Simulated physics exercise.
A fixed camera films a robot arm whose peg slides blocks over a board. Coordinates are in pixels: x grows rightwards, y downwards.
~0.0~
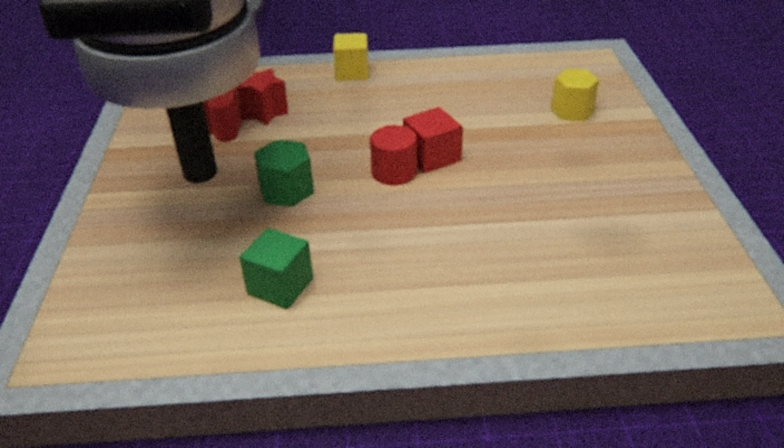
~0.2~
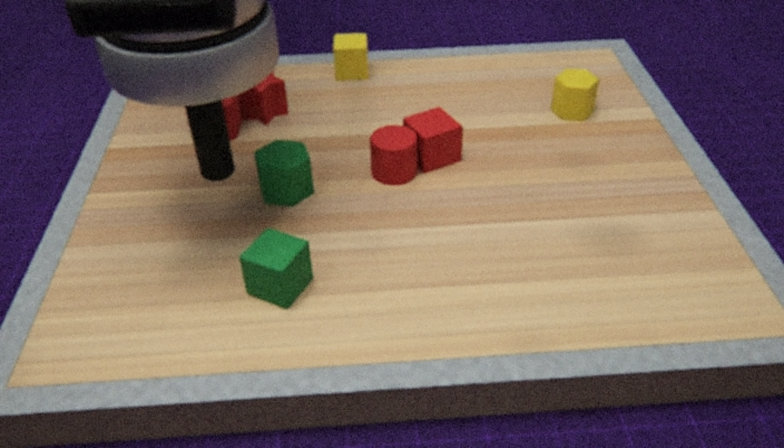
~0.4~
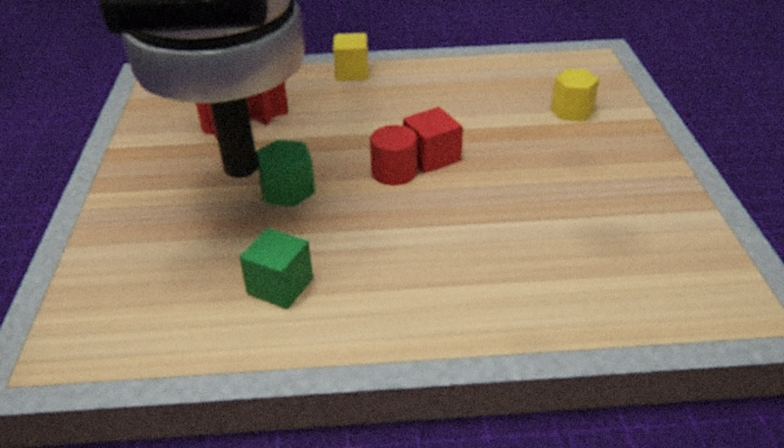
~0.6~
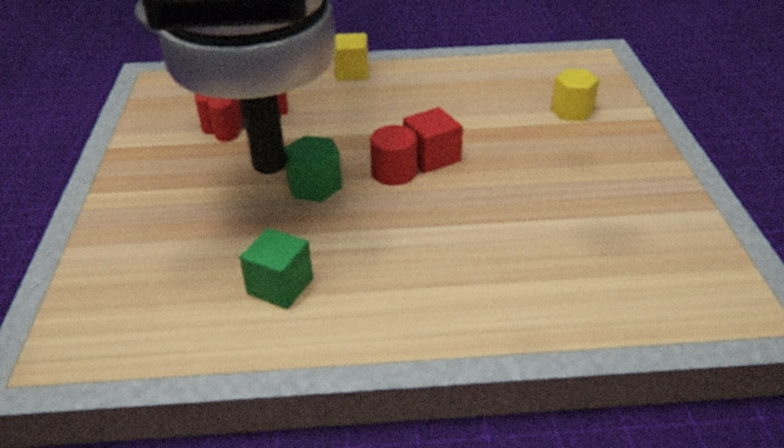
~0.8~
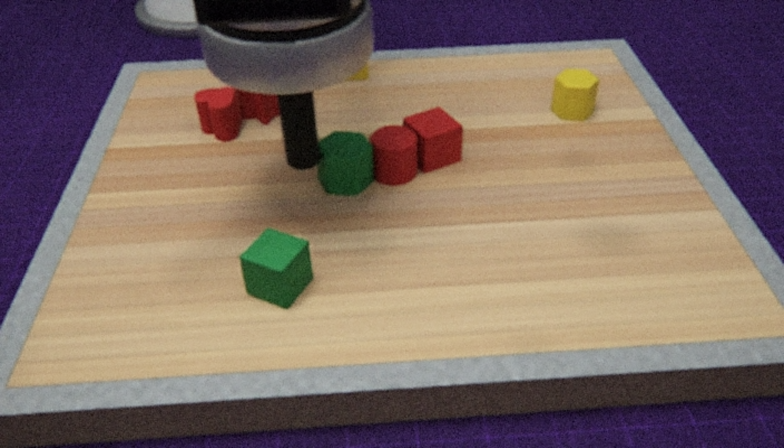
The clip shows a black peg moving right above a wooden board of red, green and yellow blocks, then pushing a green hexagonal block rightward until it sits beside a red cylinder and red cube, which stay still.
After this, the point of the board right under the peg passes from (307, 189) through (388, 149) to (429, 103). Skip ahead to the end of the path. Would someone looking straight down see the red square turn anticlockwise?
It seems so.
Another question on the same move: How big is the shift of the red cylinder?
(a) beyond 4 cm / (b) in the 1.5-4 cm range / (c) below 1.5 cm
Letter a.
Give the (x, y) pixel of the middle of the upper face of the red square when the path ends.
The spot you're after is about (461, 114) in the image.
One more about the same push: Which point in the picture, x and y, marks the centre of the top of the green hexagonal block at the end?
If I read the scene right, the answer is (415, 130).
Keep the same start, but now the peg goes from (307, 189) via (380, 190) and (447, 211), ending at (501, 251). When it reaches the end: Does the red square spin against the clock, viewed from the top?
The answer is yes.
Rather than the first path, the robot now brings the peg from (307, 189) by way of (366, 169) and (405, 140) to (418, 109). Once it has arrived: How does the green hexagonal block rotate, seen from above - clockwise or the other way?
Rotates clockwise.
On the path given first. One third of the way, peg (363, 137); green hexagonal block (404, 132), turned 55° clockwise; red cylinder (454, 139); red square (458, 114), turned 45° anticlockwise.
Two thirds of the way, peg (405, 108); green hexagonal block (415, 130), turned 65° clockwise; red cylinder (463, 141); red square (461, 114), turned 45° anticlockwise.
At the end, peg (429, 78); green hexagonal block (415, 130), turned 65° clockwise; red cylinder (463, 141); red square (461, 114), turned 45° anticlockwise.
